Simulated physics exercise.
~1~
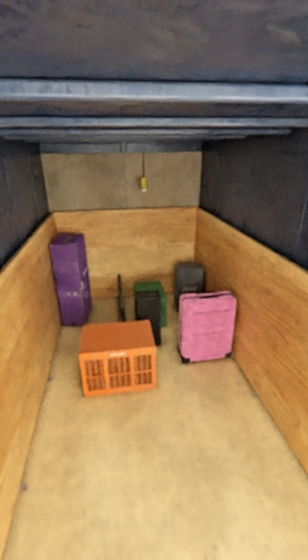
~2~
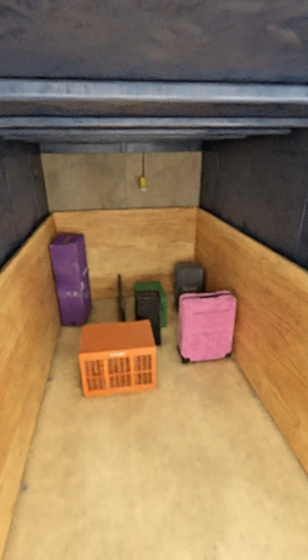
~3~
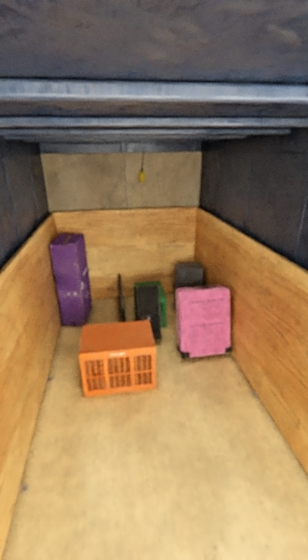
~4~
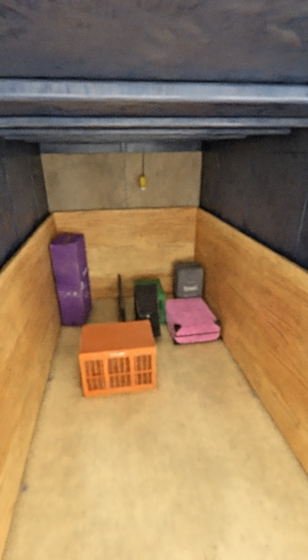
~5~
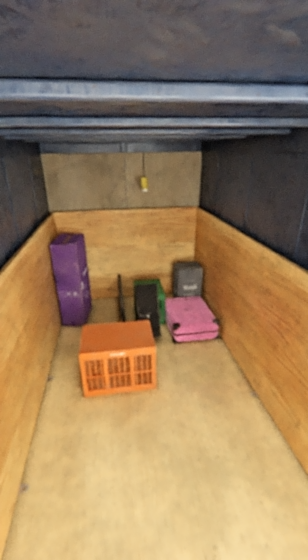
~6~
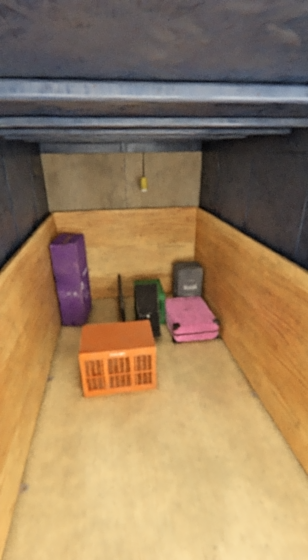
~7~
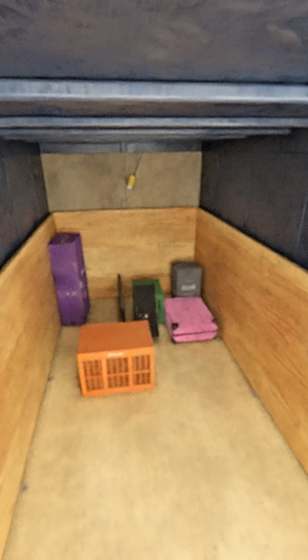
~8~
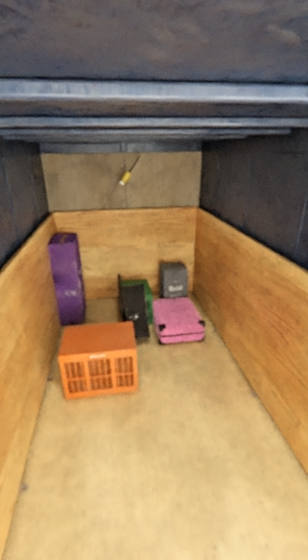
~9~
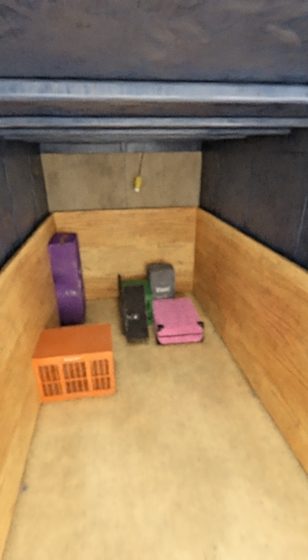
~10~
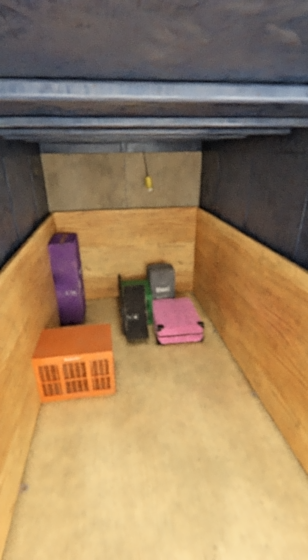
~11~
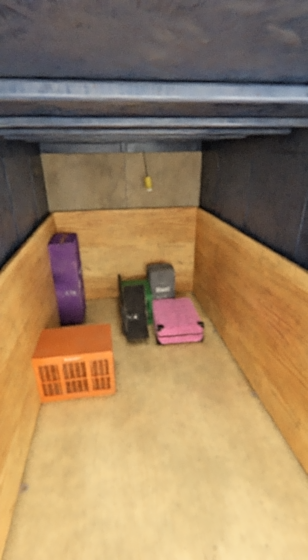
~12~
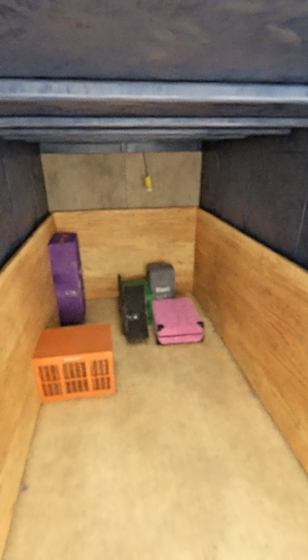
At first, an orange crate, a tall purple box, an upright pink suitcase, and black, green and grey items stand in a wood-lined cargo space, with a small yellow lamp hanging at the far end. The pink suitcase tips away towards the back and drops flat on its side, while the black box leans. After a still spell, the lamp swings and the orange crate slides left towards the wall. The black, green, grey and pink items shift a little left too. Finally everything rests, the pink suitcase still flat and the purple box still standing at left.
